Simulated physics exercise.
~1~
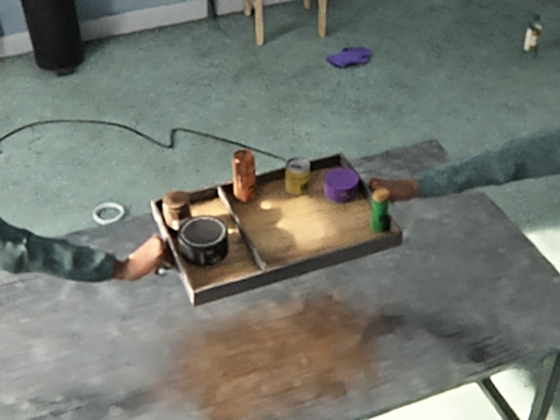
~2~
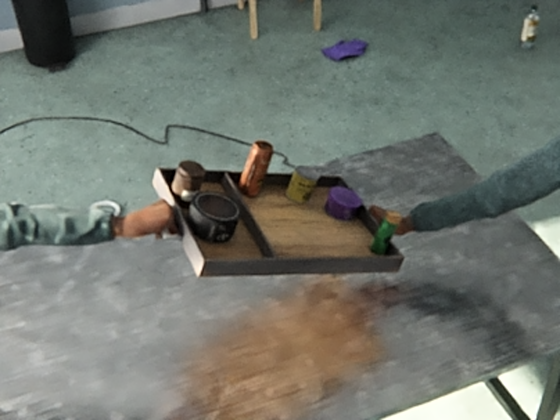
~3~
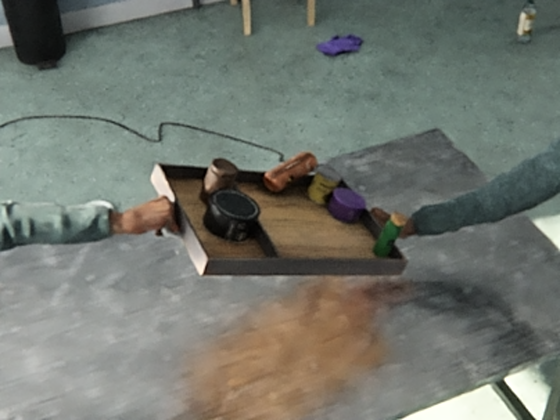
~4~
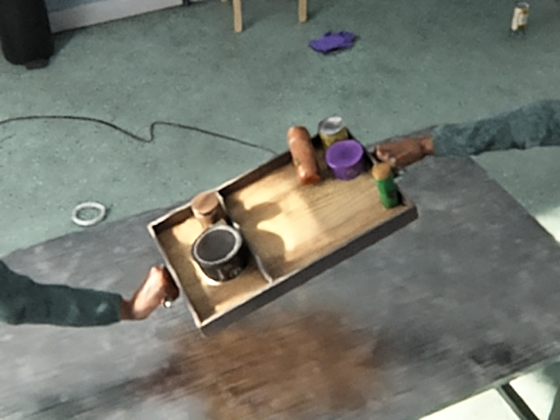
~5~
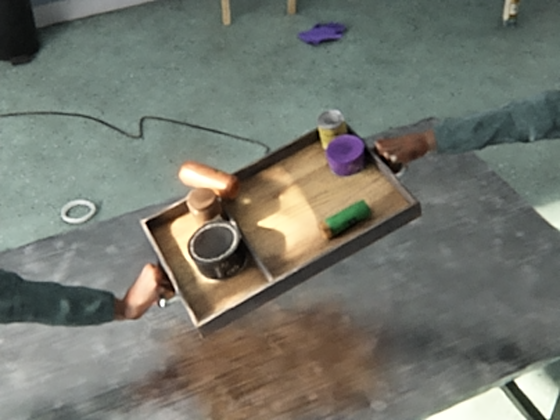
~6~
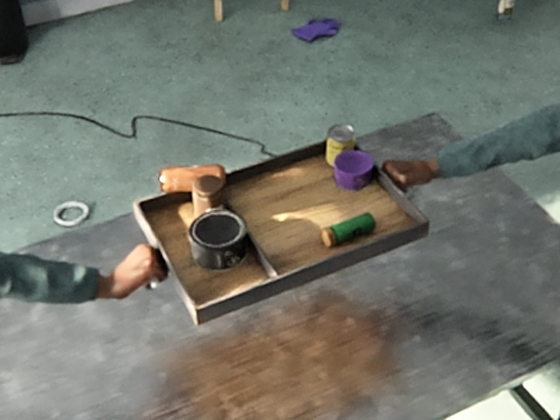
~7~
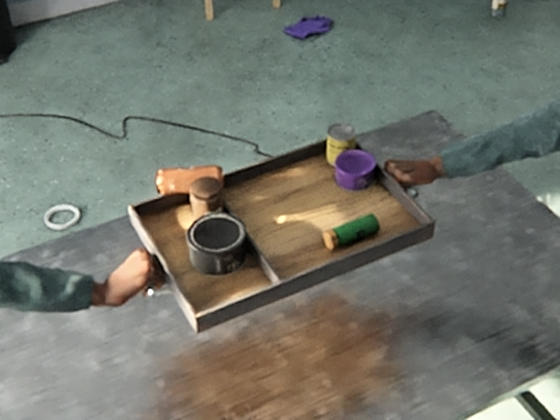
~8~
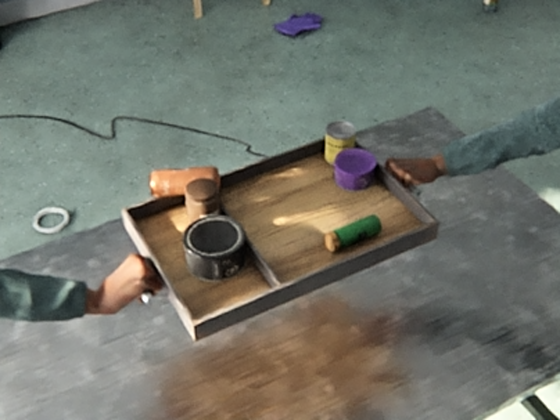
To begin with, two hands hold a wooden tray above a grey table, with a black tub, brown jar, orange can, yellow tin, purple tub and green shaker all upright on it. The hands tip the tray down towards the right, and the orange can leans and then falls onto its side. They then swing it the other way, left side down, and the can rolls left behind the brown jar while the green shaker topples over. Finally the hands bring the tray back towards level, leaving the can and shaker lying down and the other containers standing.
